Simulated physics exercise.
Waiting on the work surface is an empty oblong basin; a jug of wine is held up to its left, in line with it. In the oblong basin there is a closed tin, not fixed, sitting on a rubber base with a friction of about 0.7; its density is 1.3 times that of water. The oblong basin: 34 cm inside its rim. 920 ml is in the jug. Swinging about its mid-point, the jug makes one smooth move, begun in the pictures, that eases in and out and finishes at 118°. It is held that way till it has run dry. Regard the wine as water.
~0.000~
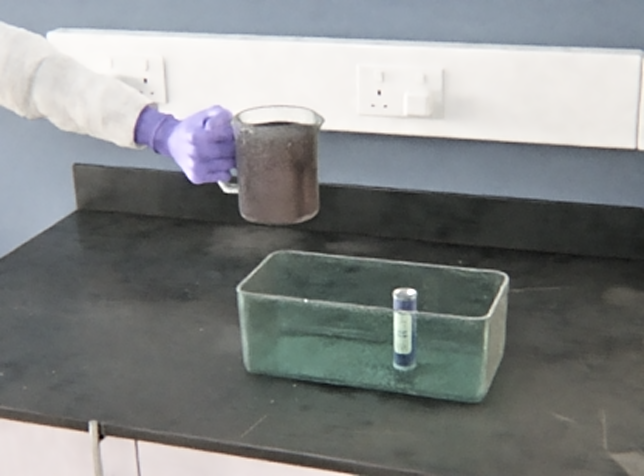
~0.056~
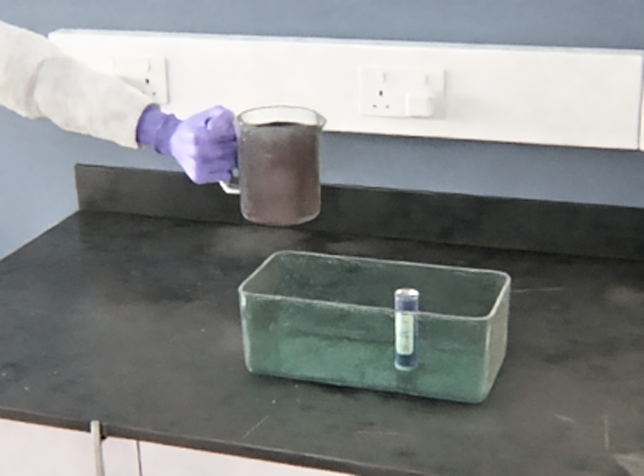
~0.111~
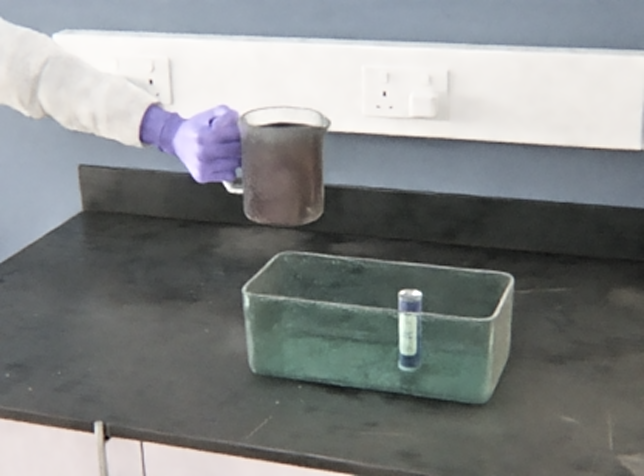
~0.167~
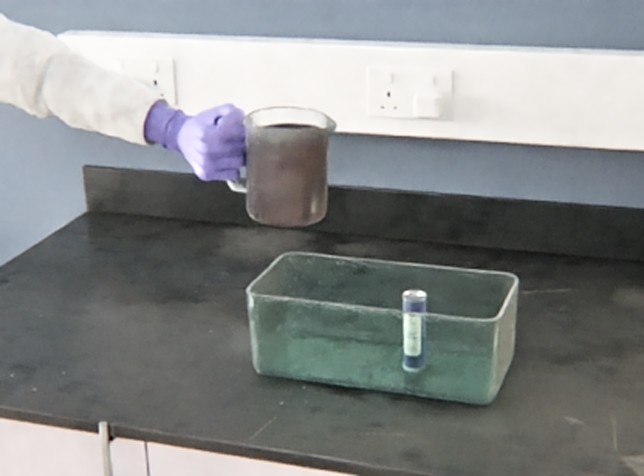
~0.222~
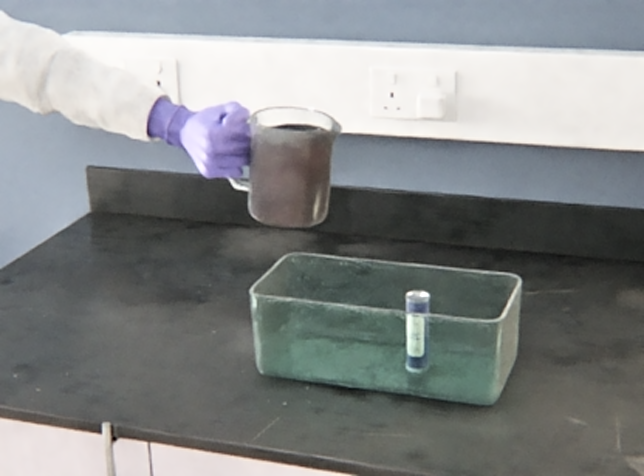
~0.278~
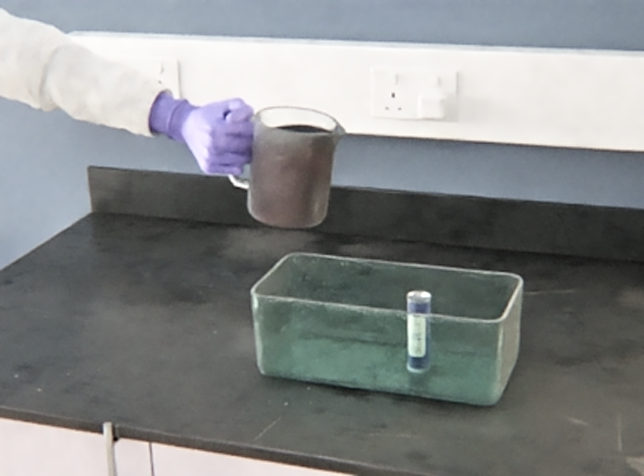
At the start, a purple-gloved hand holds a glass jug of dark wine upright, above and to the left of an oblong glass basin with a closed tin standing inside. The view drifts slightly, and then the hand gradually tilts the jug a little to the right, towards the basin.
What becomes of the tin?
The tin is knocked over.
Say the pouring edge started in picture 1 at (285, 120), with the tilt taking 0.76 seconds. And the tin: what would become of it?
Then the tin remains standing.
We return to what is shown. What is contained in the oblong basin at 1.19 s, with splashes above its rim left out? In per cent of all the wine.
Near 56 per cent of the total.
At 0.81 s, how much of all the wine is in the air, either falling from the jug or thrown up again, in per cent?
I'd put it at about 14 percent.
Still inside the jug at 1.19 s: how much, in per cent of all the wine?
About 24 percent.
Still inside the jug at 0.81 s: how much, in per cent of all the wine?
About 82 percent.
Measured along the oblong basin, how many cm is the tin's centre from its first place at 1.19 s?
Close to 1 cm.
Then, 0.81 s in, the tilt is 63° and 83 per cent is still to pour; the tin stands where it began.
Then, 1.19 s in, the tilt is 104° and 24 per cent is still to pour; the tin leans 11°.
Then, 1.60 s in, the tilt is 118° and 0 per cent is still to pour; the tin lies on its side.
Then, 2.04 s in, the tilt is 118° and 0 per cent is still to pour; the tin lies on its side.
Finally, the tin lies on its side.
